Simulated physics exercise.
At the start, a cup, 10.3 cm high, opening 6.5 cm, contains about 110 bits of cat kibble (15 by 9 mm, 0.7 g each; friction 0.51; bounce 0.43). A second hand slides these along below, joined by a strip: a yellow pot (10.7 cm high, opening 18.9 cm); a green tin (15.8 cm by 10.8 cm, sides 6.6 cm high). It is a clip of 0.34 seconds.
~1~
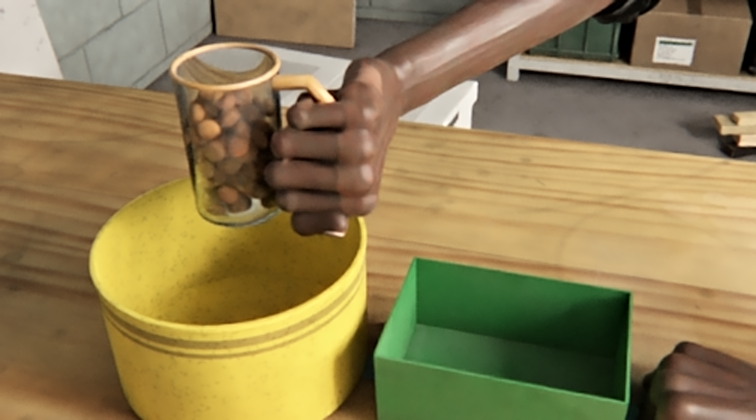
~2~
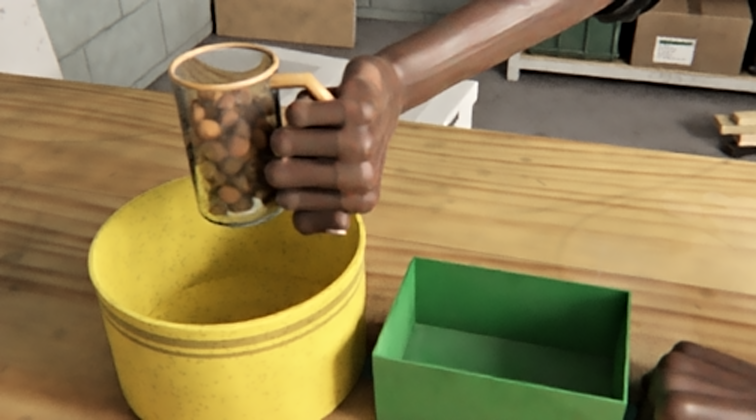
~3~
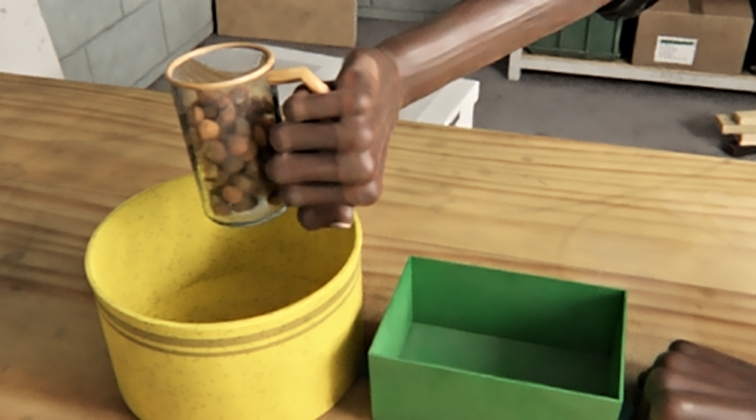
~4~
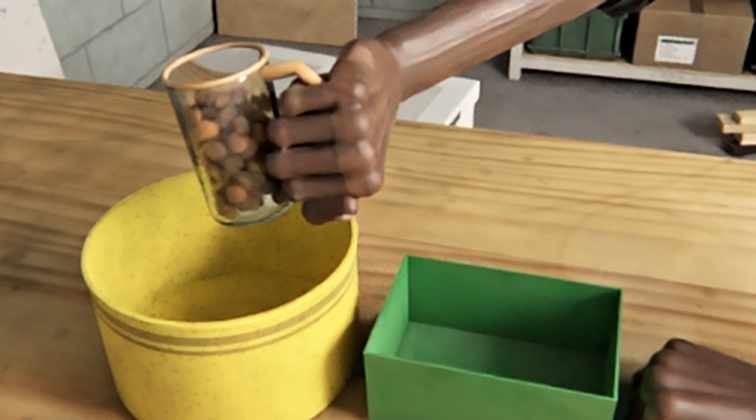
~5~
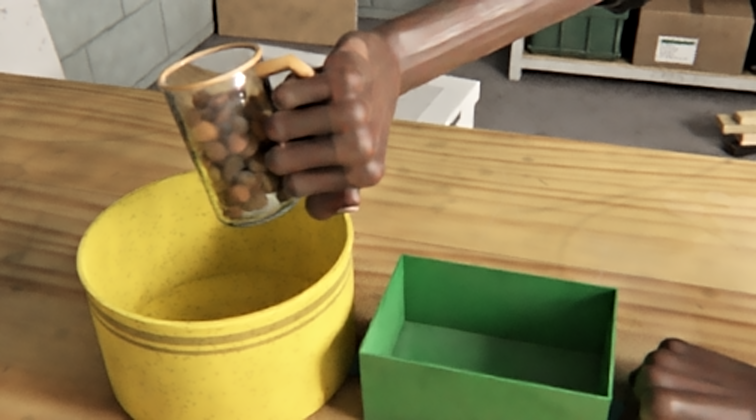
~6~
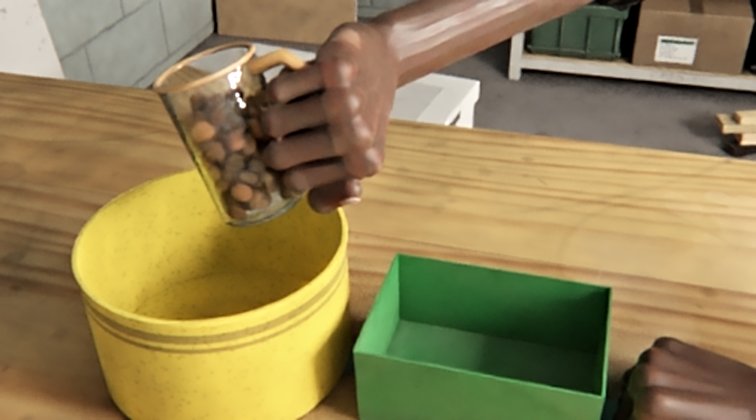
On a wooden table, a hand held a clear cup of brown kibble above a yellow pot and slowly tilted it left, while the pot and the green tin beside it slid slightly left.
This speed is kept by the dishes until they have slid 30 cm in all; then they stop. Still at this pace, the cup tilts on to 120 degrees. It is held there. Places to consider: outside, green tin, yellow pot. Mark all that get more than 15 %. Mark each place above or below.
Marks: Outside below, green tin below, yellow pot above.
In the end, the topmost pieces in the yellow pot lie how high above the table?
About 2.5 centimetres.
Then, 1.70 s after the last picture, tilt 120 degrees; yellow pot 55 %, cup 45 %; middle of all pieces on or above the table near (193, 229).
Then, 3.12 s after the last picture, tilt 120 degrees; yellow pot 100 %; middle of all pieces on or above the table near (67, 296).
Then, 4.43 s after the last picture, tilt 120 degrees; yellow pot 100 %.
Then, 5.68 s after the last picture, tilt 120 degrees; yellow pot 100 %.
In the end, green tin 0 %, outside 0 %, yellow pot 100 %, cup 0 %.
